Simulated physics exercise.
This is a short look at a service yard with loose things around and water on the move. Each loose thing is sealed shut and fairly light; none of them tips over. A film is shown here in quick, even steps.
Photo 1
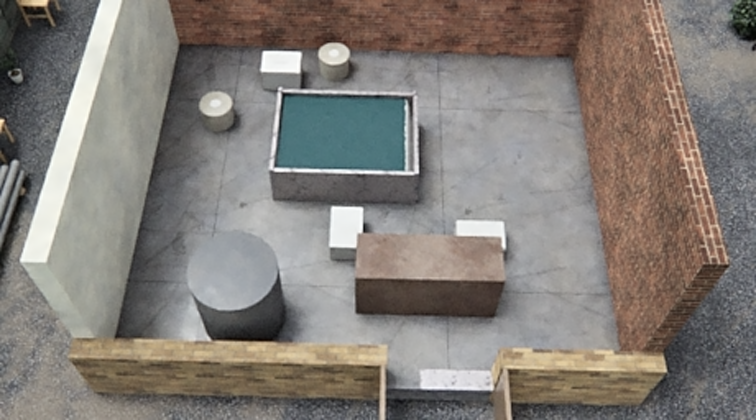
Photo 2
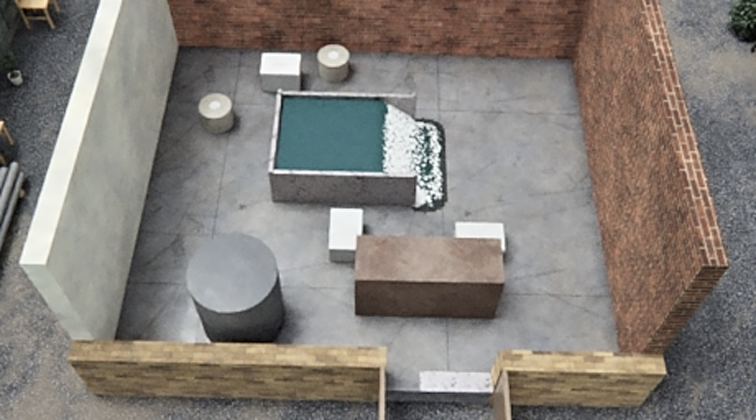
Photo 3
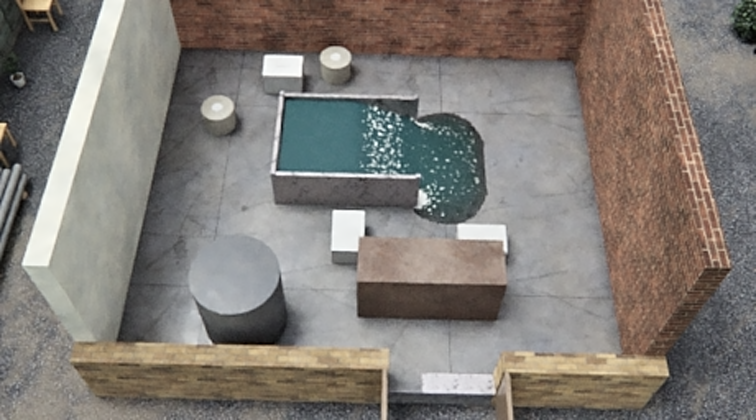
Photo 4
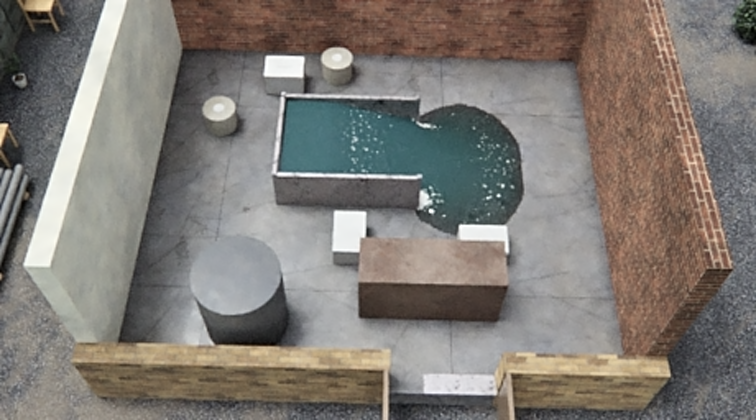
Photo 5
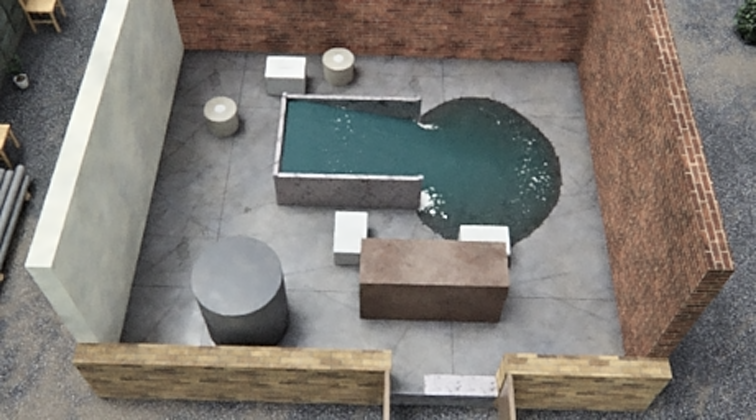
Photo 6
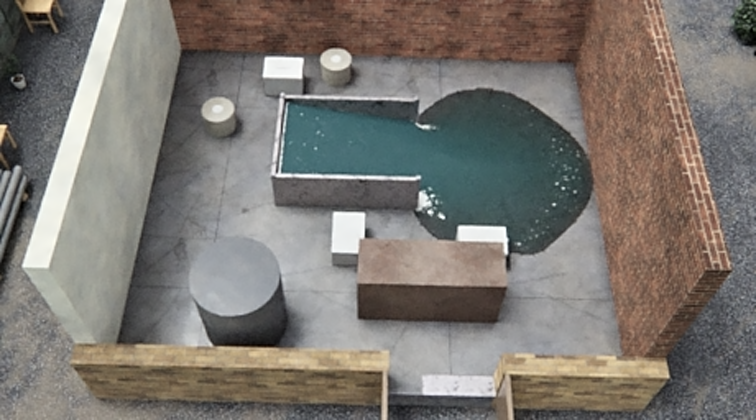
Walled service yard with teal water bursting from the right end of a raised tank and spreading rightward past still blocks.
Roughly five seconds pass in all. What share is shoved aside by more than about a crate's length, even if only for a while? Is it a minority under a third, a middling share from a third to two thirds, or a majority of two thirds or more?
A minority under a third.
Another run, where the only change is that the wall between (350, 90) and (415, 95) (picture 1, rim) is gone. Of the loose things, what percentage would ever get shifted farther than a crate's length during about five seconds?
Near 40 %.
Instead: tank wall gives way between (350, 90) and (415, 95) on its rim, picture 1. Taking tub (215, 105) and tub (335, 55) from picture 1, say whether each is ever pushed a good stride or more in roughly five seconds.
Lab note, as listed: Reached that mark / reached that mark.
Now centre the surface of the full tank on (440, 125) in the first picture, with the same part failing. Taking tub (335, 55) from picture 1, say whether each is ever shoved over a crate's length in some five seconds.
Observation - reached that distance.
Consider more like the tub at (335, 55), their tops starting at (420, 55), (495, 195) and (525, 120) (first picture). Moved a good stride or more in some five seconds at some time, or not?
Displaced, displaced, displaced.
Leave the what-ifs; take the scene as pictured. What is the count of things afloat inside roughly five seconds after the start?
That number is 0.
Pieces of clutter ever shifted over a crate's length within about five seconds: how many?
Number: 0.
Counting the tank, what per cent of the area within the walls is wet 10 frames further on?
Roughly 40 per cent.
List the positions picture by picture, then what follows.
The first picture shows a tub at (334, 54), on the bottom; a crate at (346, 227) rests on the ground; 0 of 5 have shifted.
The second picture shows a tub at (333, 55), on the bottom; a crate at (346, 229), on the bottom; 0 of 5 have shifted.
The third picture shows a tub at (335, 57), on the bottom; a crate at (348, 230) rests on the ground; 0 of 5 have shifted.
The fourth picture shows a tub at (337, 58) rests on the ground; a crate at (349, 231) rests on the ground; 0 of 5 have shifted.
The fifth picture shows a tub at (338, 59) rests on the ground; a crate at (350, 232), on the bottom; 0 of 5 have shifted.
The sixth picture shows a tub at (336, 59), on the bottom; a crate at (348, 232) rests on the ground; 0 of 5 have shifted.
A moment on, 0 of 5 are well off their spots; 0 afloat.
Next, 0 of 5 are well off their spots; 0 afloat.
Later, 0 of 5 are well off their spots; 0 afloat.
In the end, 0 of 5 are well off their spots, and 0 have been at some point; 0 afloat.
